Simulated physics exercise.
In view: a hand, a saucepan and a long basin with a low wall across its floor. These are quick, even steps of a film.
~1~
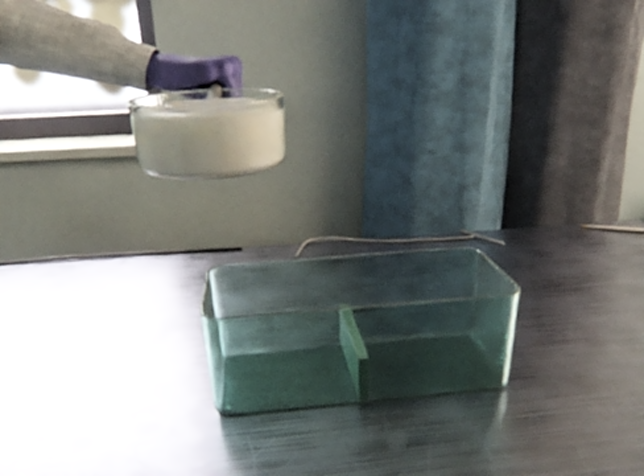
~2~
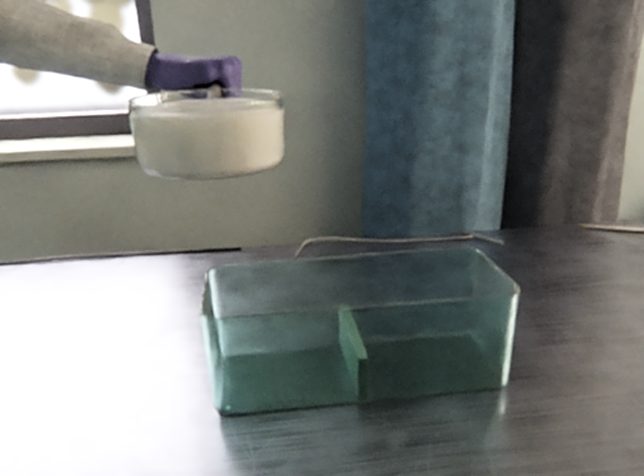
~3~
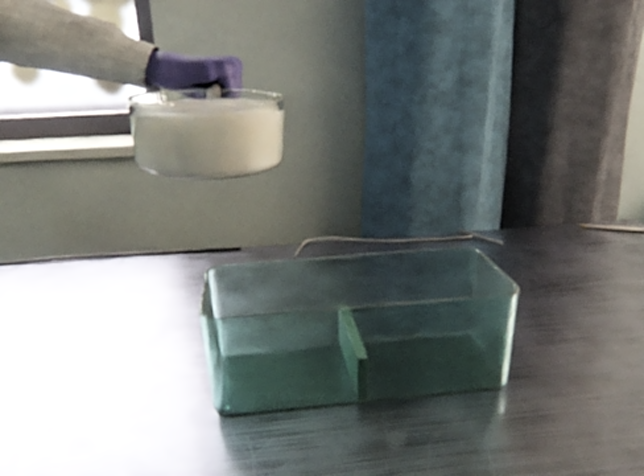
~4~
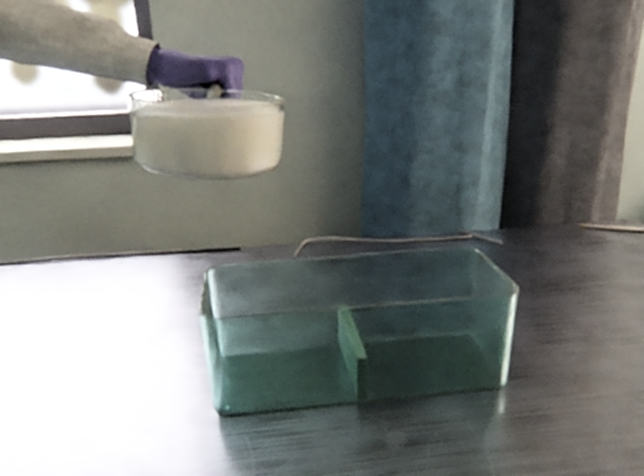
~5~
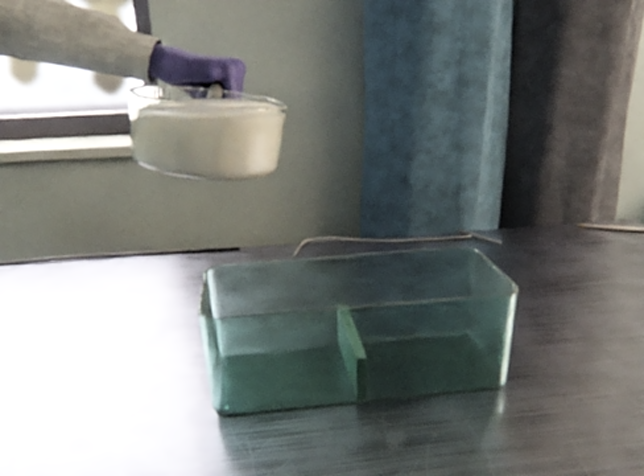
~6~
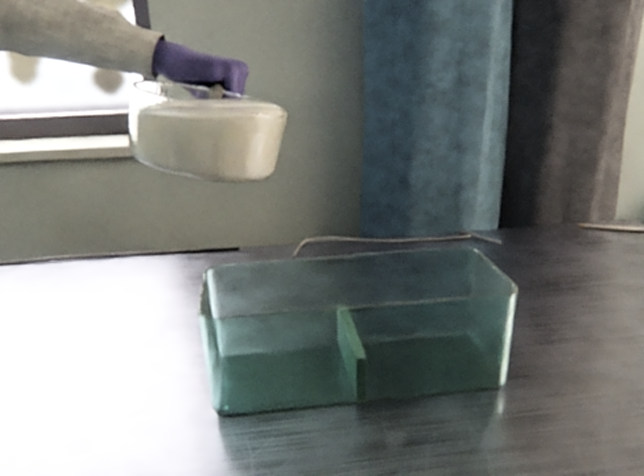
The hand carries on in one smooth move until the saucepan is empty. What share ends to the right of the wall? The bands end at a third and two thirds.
It comes to between a third and two thirds.
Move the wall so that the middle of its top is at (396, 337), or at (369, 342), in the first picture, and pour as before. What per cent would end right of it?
The first gives 10 %, the second 40 %.
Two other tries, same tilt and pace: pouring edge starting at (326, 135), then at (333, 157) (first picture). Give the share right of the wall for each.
First some 75, then 75 per cent.
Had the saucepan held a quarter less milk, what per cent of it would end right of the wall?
Some 35 per cent.
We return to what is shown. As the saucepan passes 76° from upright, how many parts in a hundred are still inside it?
It comes to 40 per cent or so.
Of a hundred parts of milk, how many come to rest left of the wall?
About 45 per cent.
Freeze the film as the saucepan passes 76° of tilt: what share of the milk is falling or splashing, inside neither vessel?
Near 45 %.
A moment on, the saucepan is tipped on its side and 40 per cent is still to pour, 4 is left of the wall and 11 right of it.
Next, the saucepan is tipped right over and 5 per cent is still to pour, 33 is left of the wall and 54 right of it.
Then the saucepan is tipped right over and 0 per cent is still to pour, 44 is left of the wall and 54 right of it.
Later the saucepan is tipped right over and 0 per cent is still to pour, 45 is left of the wall and 54 right of it.
At rest 45 per cent lies left of the wall, 54 right of it and 1 outside.
